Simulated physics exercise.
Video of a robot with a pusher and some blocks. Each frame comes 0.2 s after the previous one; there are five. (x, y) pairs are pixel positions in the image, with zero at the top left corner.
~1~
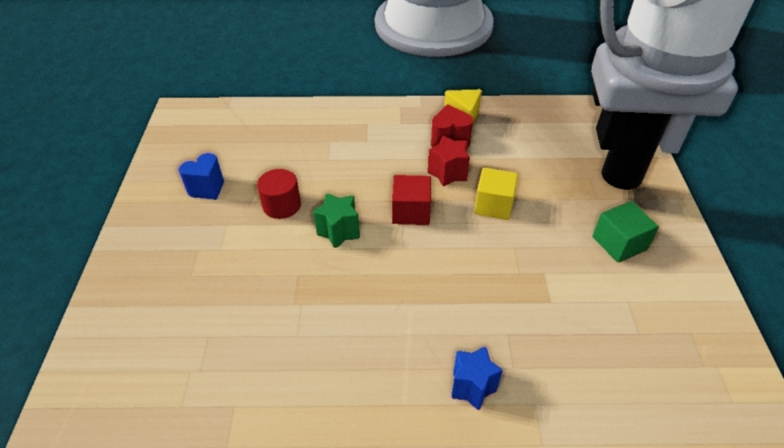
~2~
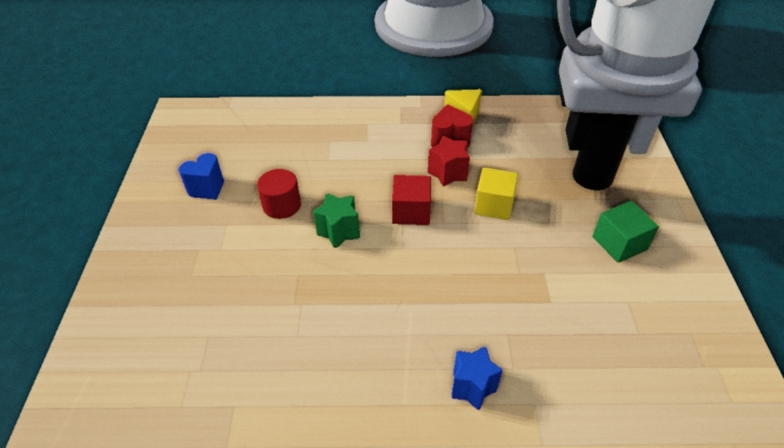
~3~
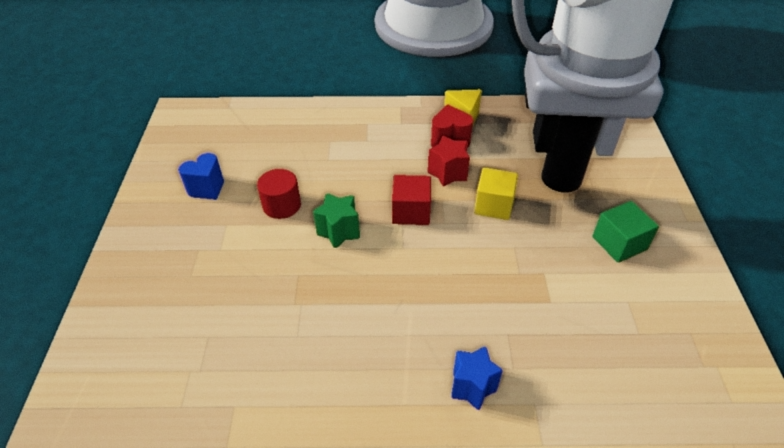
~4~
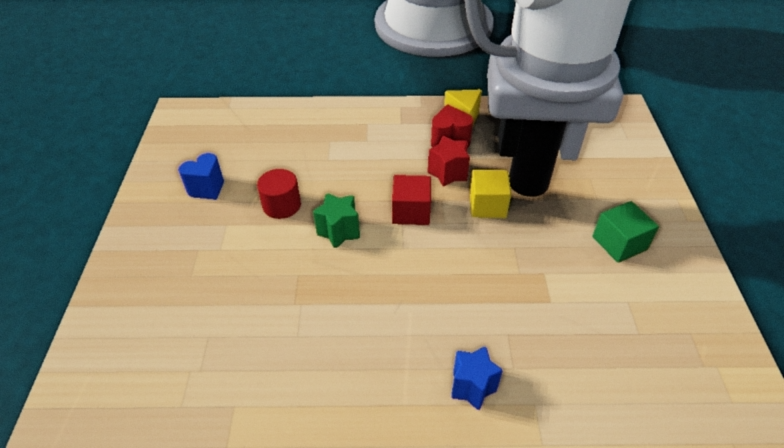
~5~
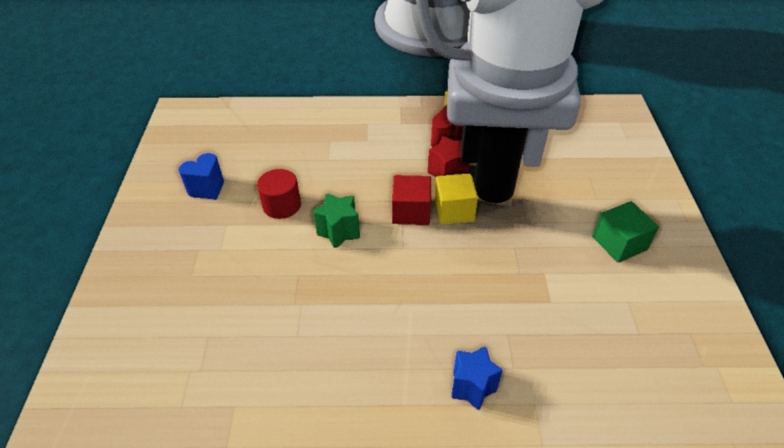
On a wooden tabletop, a robot arm's black pusher moves left and slides a yellow block up beside a red one.
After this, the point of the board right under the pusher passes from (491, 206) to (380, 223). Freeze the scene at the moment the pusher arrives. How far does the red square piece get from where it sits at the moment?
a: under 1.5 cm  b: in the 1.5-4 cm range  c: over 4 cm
Answer: C.
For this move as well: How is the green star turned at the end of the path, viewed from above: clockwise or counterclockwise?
Looking down, my answer is that the green star rotates anticlockwise.
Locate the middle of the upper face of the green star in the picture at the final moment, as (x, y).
For the centre of its top, I'd go with (296, 214).
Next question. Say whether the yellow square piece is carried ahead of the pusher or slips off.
Kept ahead.
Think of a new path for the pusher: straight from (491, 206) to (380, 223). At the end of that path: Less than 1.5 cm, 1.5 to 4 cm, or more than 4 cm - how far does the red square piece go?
The over 4 cm band.
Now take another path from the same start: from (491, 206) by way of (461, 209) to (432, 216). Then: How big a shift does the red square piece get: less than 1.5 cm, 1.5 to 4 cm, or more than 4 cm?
Over 4 cm.
The first path, step by step. One third of the way, pusher (456, 194); red square piece (379, 189); yellow square piece (417, 190).
Two thirds of the way, pusher (418, 200); green star (312, 209), turned 50° anticlockwise; red square piece (341, 187); yellow square piece (378, 193), turned 15° clockwise.
At the end, pusher (380, 206); red round block (267, 179); green star (296, 214), turned 75° anticlockwise; red square piece (307, 183), turned 20° clockwise; yellow square piece (339, 196), turned 30° clockwise.
